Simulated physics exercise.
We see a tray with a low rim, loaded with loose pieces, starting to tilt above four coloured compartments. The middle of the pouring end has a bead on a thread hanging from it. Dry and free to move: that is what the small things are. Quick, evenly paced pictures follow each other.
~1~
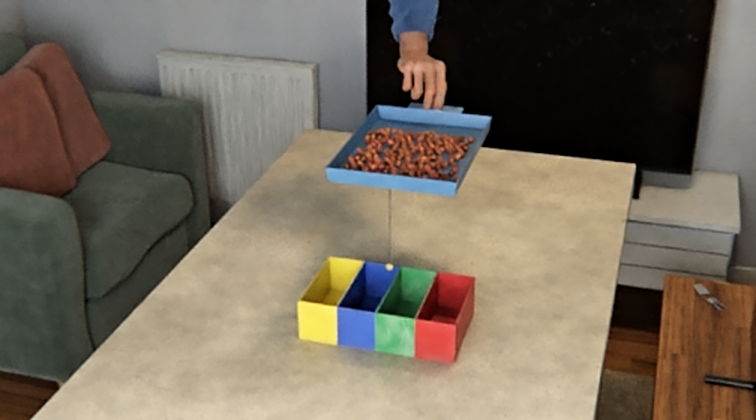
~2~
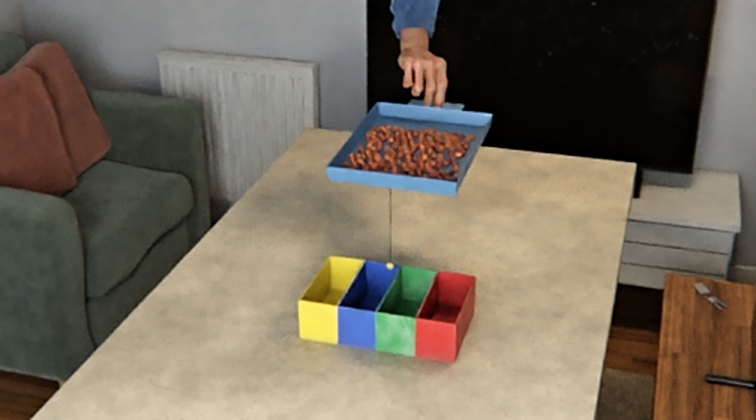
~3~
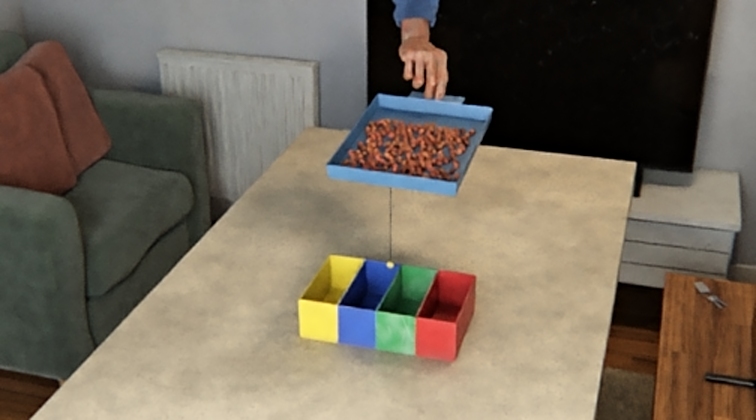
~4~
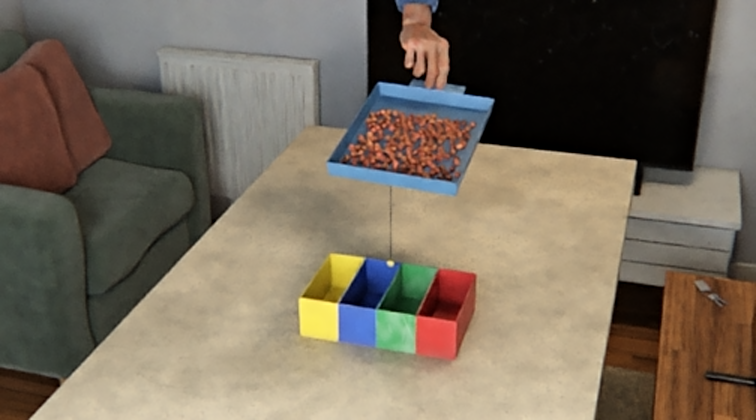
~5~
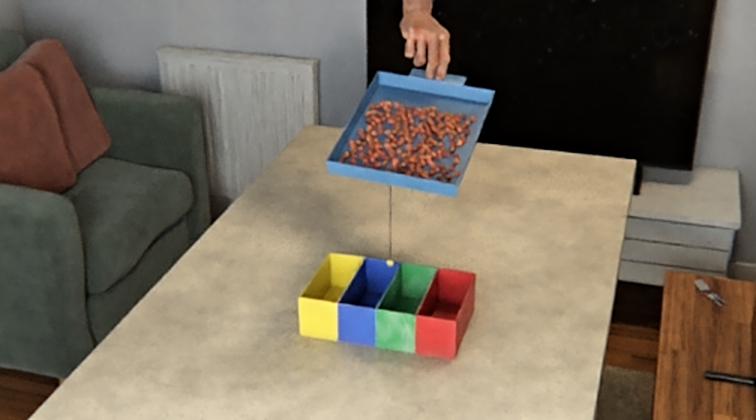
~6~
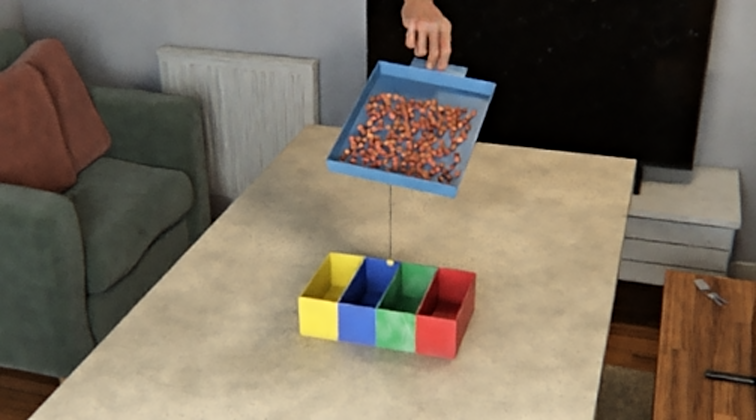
At first, a hand holds a shallow blue tray of small reddish-brown pieces almost level above a box with yellow, blue, green and red compartments, a bead hanging on a thread. Then the tray's far side rises gradually, tilting it toward the viewer, with its right front corner lowest, while the box stays still.
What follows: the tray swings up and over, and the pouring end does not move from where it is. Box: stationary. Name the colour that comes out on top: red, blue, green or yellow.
Red comes out on top.
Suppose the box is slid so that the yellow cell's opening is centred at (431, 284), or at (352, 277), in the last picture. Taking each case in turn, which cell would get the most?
First the yellow cell, then green.
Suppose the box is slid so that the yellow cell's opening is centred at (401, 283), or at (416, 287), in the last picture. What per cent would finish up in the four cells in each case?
Try 1: Some 90 %; try 2: Some 90 %.
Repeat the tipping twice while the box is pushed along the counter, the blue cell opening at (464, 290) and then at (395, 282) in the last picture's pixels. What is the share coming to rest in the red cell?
You'd end up with around 0 per cent and then around 20 per cent.
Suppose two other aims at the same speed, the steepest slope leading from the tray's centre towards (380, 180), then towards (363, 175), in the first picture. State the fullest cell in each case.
Try 1 - yellow. Try 2 - yellow.
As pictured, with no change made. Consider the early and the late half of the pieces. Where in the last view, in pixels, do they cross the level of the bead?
First roughly (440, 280), then roughly (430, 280).
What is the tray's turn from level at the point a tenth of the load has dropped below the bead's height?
Approx. reading: About 110°.
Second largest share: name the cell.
The green one.
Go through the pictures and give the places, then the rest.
In the first frame, corners of the pouring end (328, 167) and (455, 182), level; middle of the load (410, 157), clay pellets; bead on its thread (390, 267); yellow cell (318, 319); blue cell (356, 325); green cell (395, 331); red cell (435, 338).
In the second frame, corners of the pouring end (329, 166) and (455, 181), level; middle of the load (410, 155).
In the third frame, corners of the pouring end (329, 164) and (456, 182), tipped barely, lowest at the right corner; middle of the load (411, 151).
In the fourth frame, corners of the pouring end (329, 161) and (456, 182), tipped a little, lowest at the right corner; middle of the load (411, 146).
In the fifth frame, corners of the pouring end (329, 160) and (456, 184), tipped a little, lowest at the right corner; middle of the load (411, 141).
In the sixth frame, corners of the pouring end (329, 159) and (456, 186), tipped clearly, lowest at the right corner; middle of the load (411, 138); yellow cell (319, 315); blue cell (357, 321); green cell (396, 327); red cell (436, 333).
Just after the last frame, tray tipped steeply; every one on the tray.
A moment on, tray tipped right over; almost all on the tray; just a few in the green cell; just a few in the red cell; about a tenth falling or outside the box.
Further on, tray tipped past a quarter turn; roughly two thirds in the red cell; roughly a quarter in the green cell; about a tenth in the blue cell; about a tenth falling or outside the box.
When it is over, tray tipped past a quarter turn; roughly two thirds in the red cell; roughly a quarter in the green cell; about a tenth in the blue cell; not one in the yellow cell; about a tenth outside the box.
